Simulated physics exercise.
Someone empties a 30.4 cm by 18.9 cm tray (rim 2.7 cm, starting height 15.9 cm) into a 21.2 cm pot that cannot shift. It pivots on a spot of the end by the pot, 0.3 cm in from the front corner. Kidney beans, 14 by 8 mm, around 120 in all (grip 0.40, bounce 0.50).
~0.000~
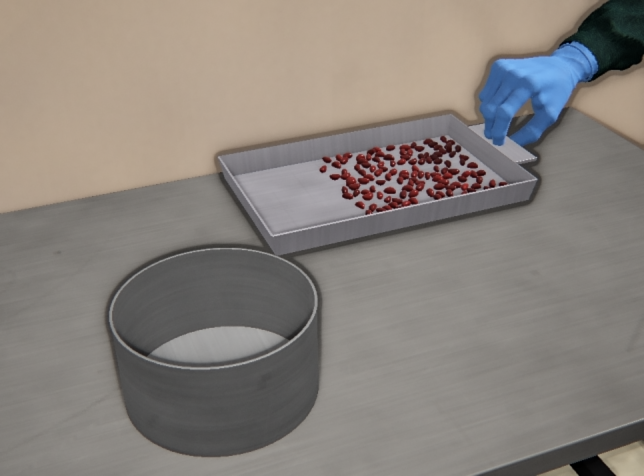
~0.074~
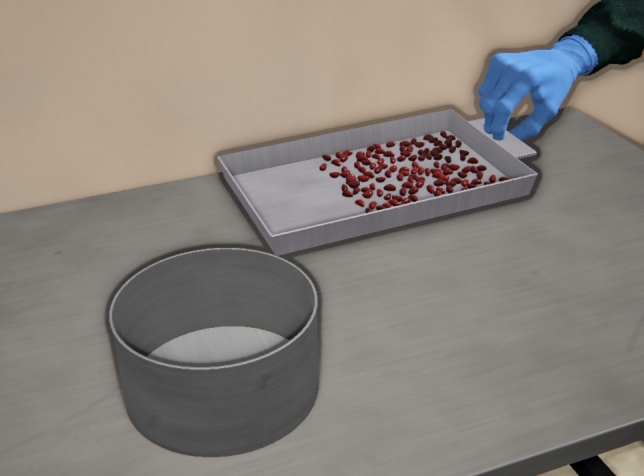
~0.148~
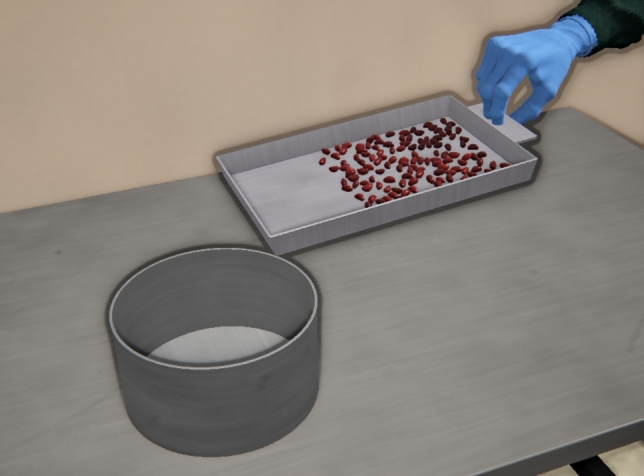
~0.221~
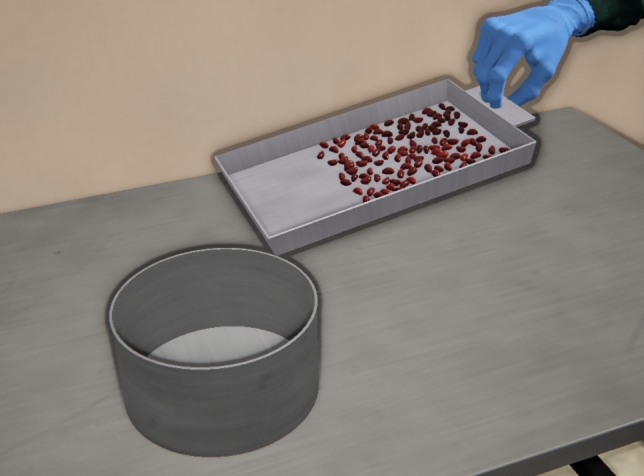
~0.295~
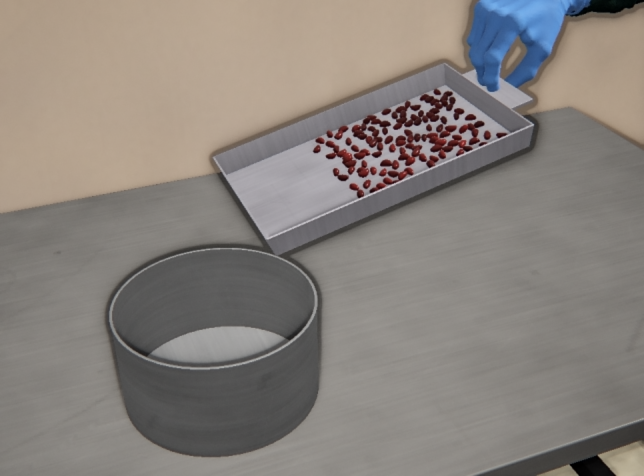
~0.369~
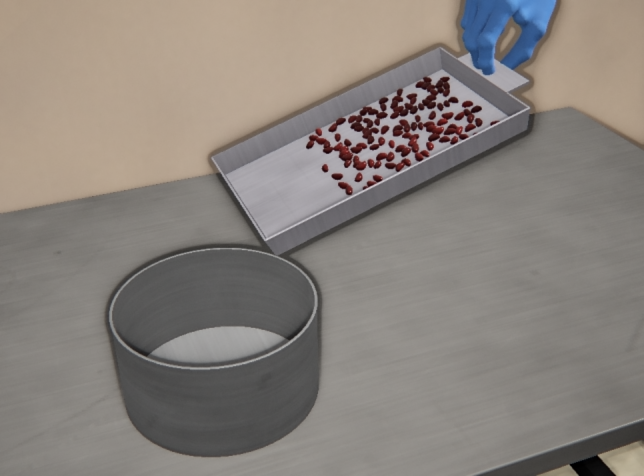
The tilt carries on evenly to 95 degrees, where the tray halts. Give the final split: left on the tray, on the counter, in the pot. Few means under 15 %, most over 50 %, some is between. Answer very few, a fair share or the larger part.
Tray: Very few, counter: A fair share, pot: The larger part.
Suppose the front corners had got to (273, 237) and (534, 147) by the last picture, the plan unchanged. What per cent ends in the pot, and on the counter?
Pot 95, counter 5.
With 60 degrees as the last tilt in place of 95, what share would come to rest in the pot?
In that case some 10 per cent.
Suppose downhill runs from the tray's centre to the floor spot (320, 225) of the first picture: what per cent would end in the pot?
Some 95 per cent.
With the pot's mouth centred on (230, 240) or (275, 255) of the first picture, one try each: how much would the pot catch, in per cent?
Some 85 and 80 per cent.
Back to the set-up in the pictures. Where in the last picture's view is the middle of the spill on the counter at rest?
At about (181, 319).
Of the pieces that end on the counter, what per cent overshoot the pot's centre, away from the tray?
Some 60 per cent.
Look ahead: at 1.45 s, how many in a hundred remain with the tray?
Some 90 per cent of the load.
After 1.02 s, tilt 54 degrees; the tray holds 95 %, the pot 0 %.
After 1.45 s, tilt 78 degrees; the tray holds 90 %, the pot 10 %.
After 1.97 s, tilt 95 degrees; the tray holds 25 %, the pot 45 %.
At rest (3.8 s), tray 5 %, counter 35 %, pot 65 %.
